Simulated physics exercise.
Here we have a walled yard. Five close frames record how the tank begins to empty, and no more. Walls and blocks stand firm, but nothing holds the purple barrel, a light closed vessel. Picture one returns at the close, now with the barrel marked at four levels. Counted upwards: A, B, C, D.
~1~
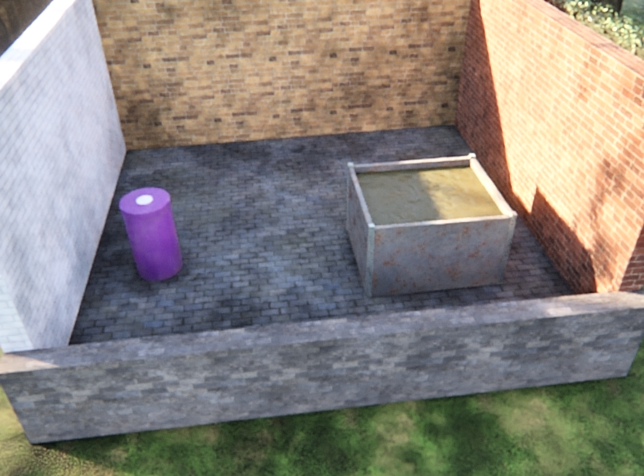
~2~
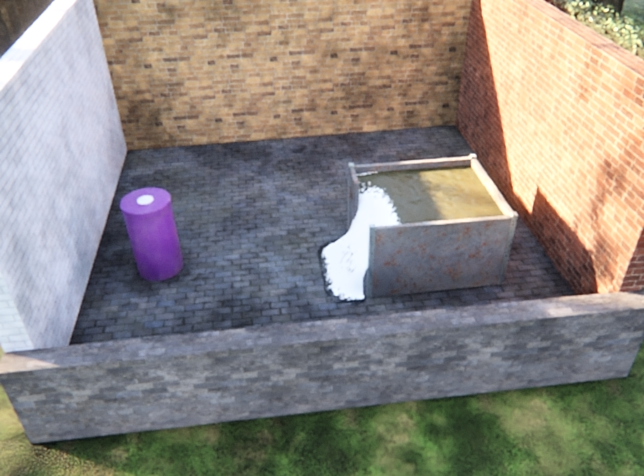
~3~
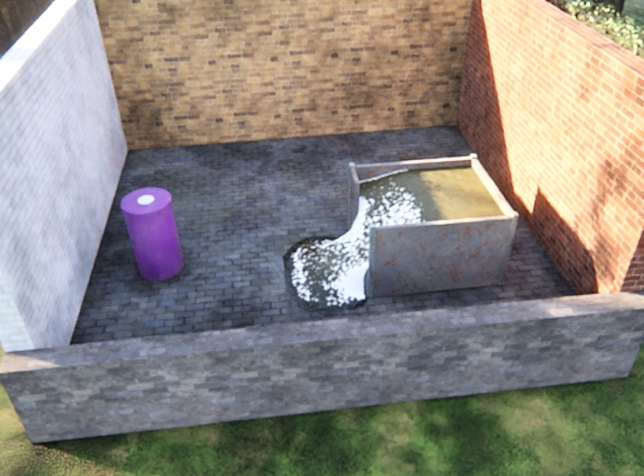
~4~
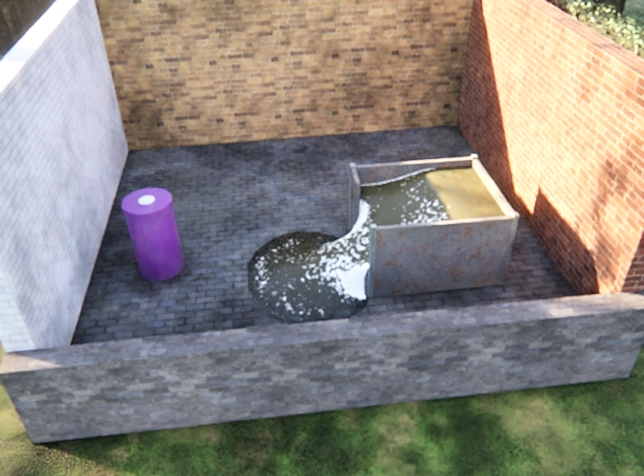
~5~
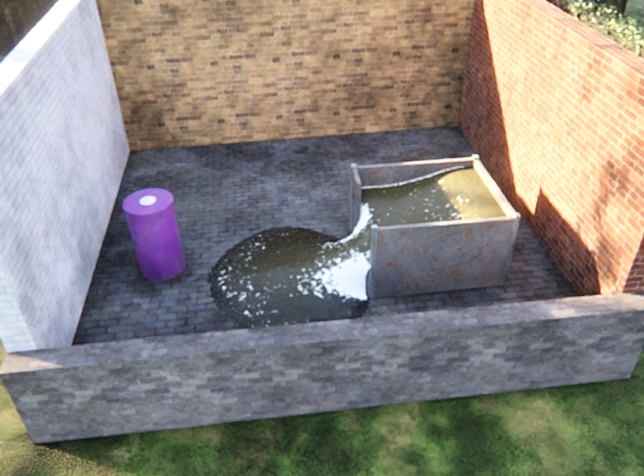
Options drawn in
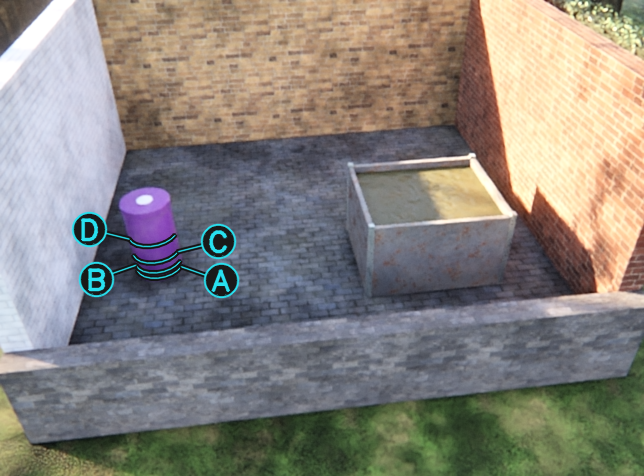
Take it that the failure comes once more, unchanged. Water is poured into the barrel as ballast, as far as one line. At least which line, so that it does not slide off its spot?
Go for D.
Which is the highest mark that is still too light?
C it is.
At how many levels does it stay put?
One.
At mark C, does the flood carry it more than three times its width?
No, it does not.
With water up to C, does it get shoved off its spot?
Yes.
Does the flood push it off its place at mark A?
Yes.
On the marked copy, A at (157, 278); B at (156, 272); C at (154, 263); D at (150, 246); from the bottom up A, B, C, D.
If A is chosen, it is pushed about 6 times its own width away.
If B is chosen, it is pushed about 5 times its own width away.
If C is chosen, it is pushed about its own width away.
If D is chosen, it does not move.
